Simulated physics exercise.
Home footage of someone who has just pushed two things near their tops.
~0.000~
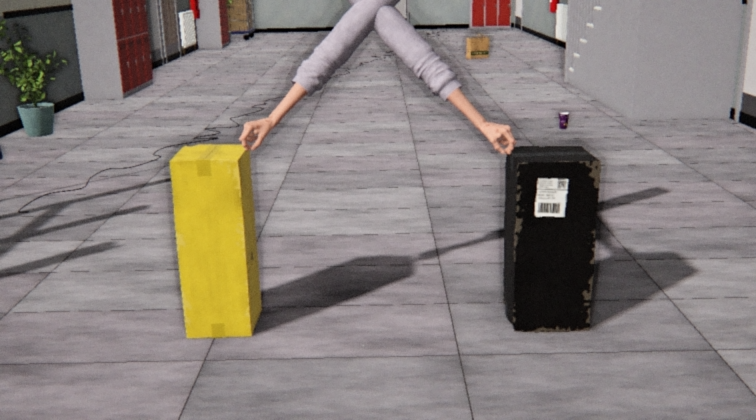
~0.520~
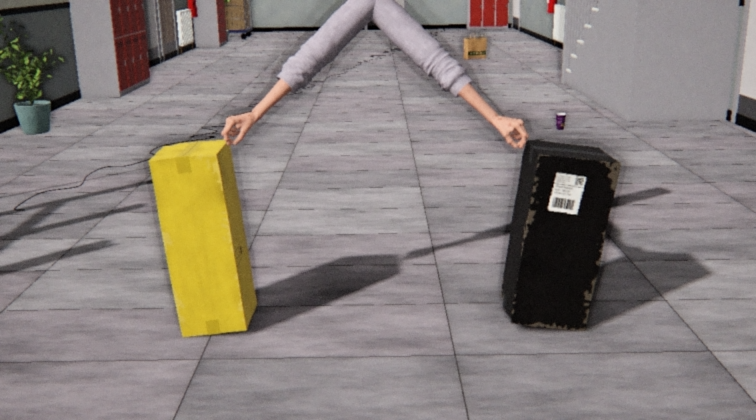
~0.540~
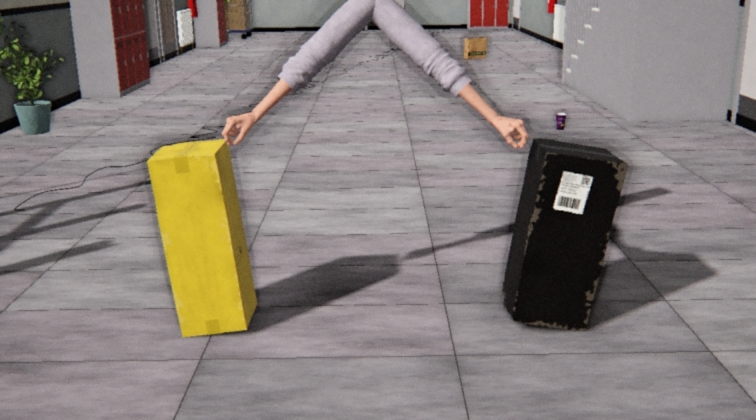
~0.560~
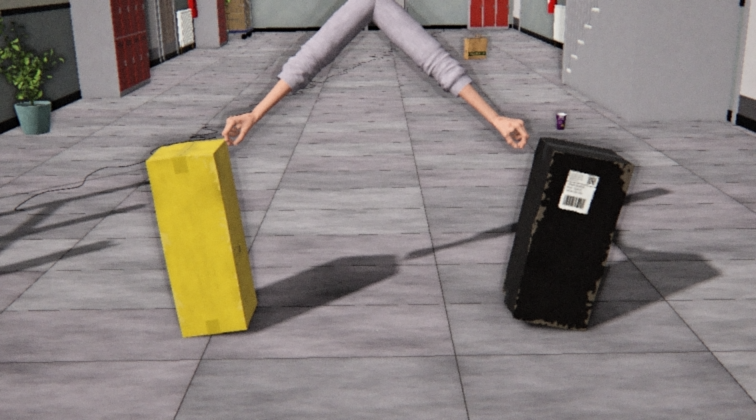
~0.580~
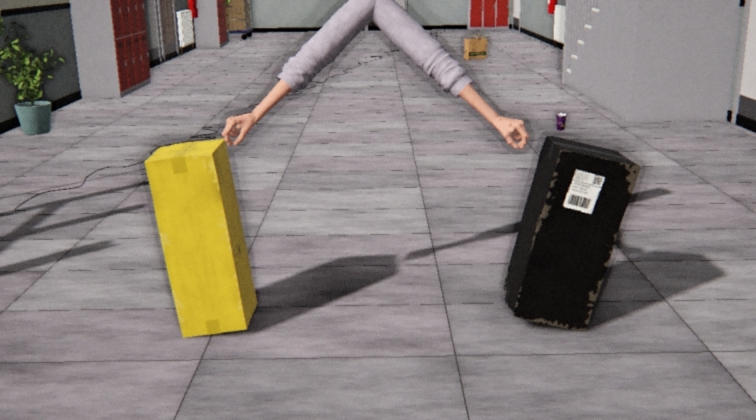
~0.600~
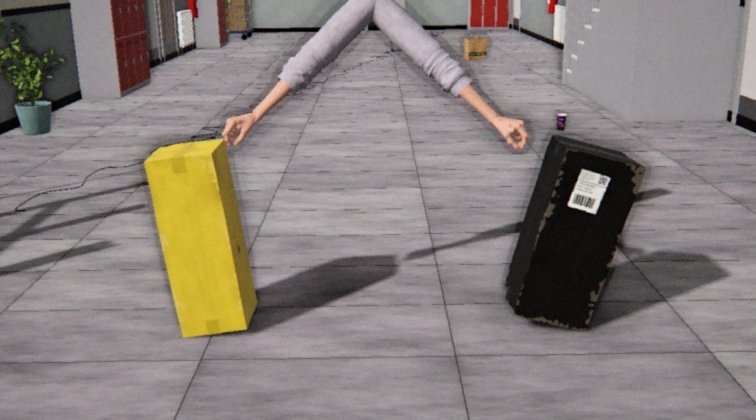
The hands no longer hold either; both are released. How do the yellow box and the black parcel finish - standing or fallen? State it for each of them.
They finish like this: The yellow box standing, the black parcel fallen.
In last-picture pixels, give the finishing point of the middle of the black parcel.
I'd say it stops near (669, 282).
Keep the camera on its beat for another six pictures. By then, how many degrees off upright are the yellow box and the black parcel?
The first leans around 6° from upright and the second around 25°.
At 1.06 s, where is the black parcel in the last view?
Somewhere near (643, 251) in the last view.
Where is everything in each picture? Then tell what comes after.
In the first picture, yellow box (219, 241) upright; black parcel (548, 238) upright.
In the second picture, yellow box (206, 237) 5° off upright; black parcel (555, 235) 7° off upright.
In the third picture, yellow box (206, 237) 6° off upright; black parcel (559, 234) 9° off upright.
In the fourth picture, yellow box (205, 237) 6° off upright; black parcel (562, 233) 11° off upright.
In the fifth picture, yellow box (204, 237) 7° off upright; black parcel (566, 233) 13° off upright.
In the sixth picture, yellow box (204, 237) 7° off upright; black parcel (569, 232) 15° off upright.
After 0.84 s, yellow box upright near (216, 240); black parcel 35° off upright near (601, 232).
After 1.06 s, yellow box 2° off upright near (219, 239); black parcel 64° off upright near (643, 251).
At rest (2.0 s), the yellow box rocks back upright, near (215, 240); the black parcel falls over, near (669, 282).
